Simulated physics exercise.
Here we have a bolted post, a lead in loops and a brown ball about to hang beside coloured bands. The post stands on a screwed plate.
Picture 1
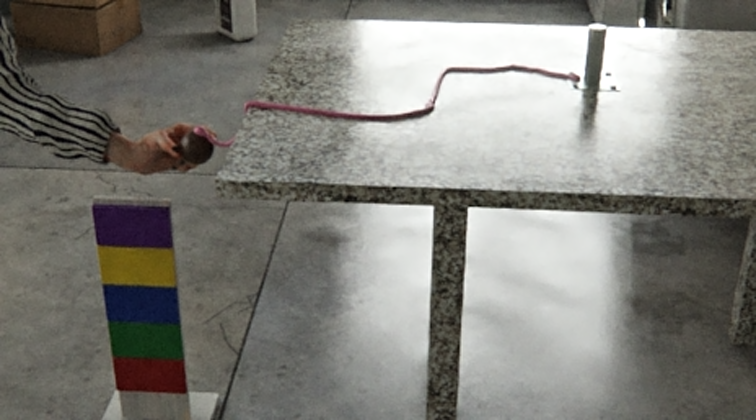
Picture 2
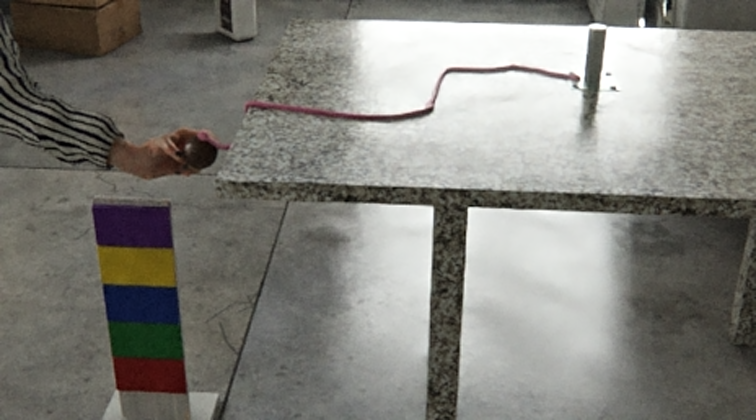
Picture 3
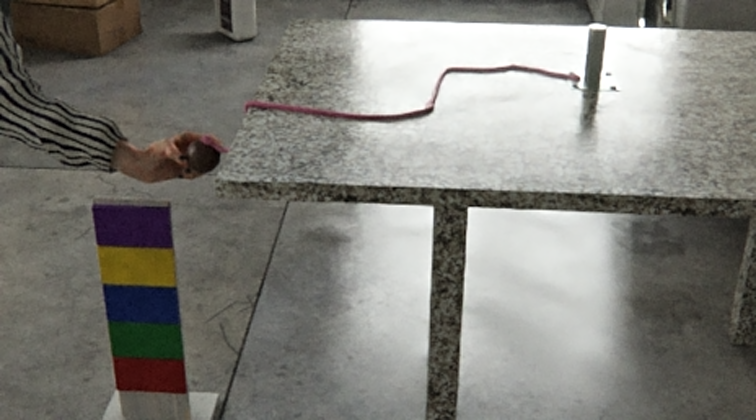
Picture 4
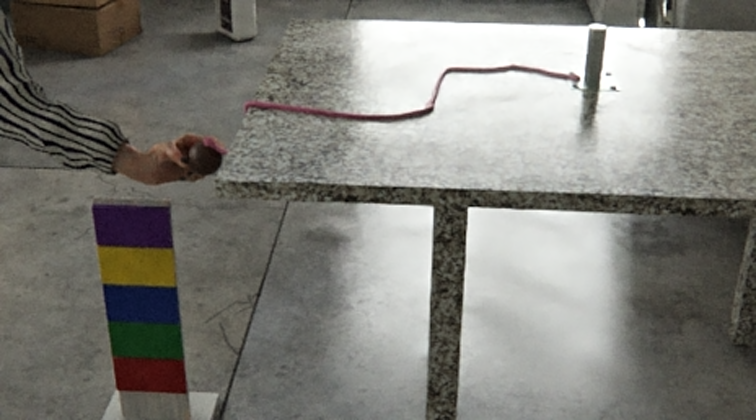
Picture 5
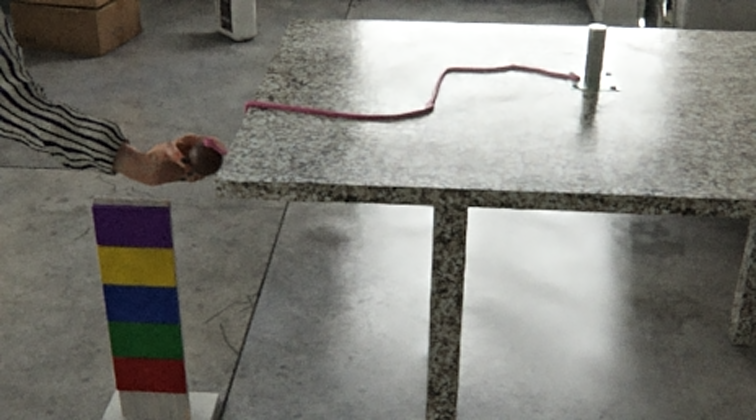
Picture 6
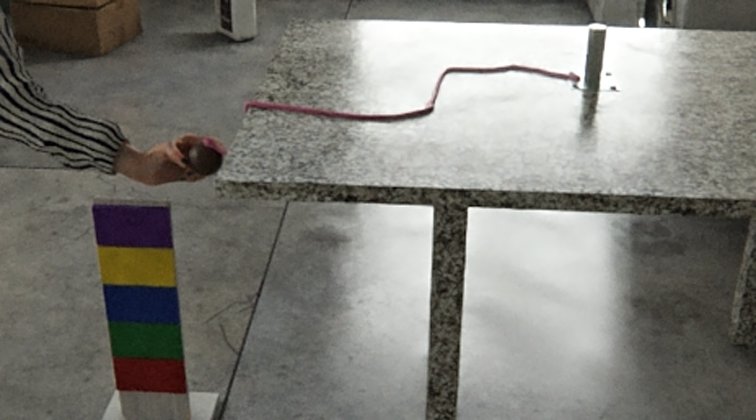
The footage shows a hand in a striped sleeve holding a brown ball beside a speckled table, above coloured bands, with a reddish lead running to a post; the hand shifts slightly right, then stays nearly still.
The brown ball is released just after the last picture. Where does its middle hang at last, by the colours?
Its centre hangs level with the blue band.
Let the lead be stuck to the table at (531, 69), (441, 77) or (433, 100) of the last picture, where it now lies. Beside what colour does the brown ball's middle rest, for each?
One after the other, blue; yellow; purple.
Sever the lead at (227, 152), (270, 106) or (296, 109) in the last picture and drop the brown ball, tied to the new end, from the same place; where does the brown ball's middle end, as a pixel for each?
About (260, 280), (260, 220) and (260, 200).
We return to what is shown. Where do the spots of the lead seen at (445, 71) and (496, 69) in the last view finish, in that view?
At (414, 85), then (470, 83).
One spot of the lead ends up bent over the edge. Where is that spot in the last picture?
The one at (389, 117).
A little later, ball near (261, 282); level with yellow.
Next, ball near (266, 296); level with blue.
When it is over, ball near (266, 299); level with blue. Its middle rests at the blue band.
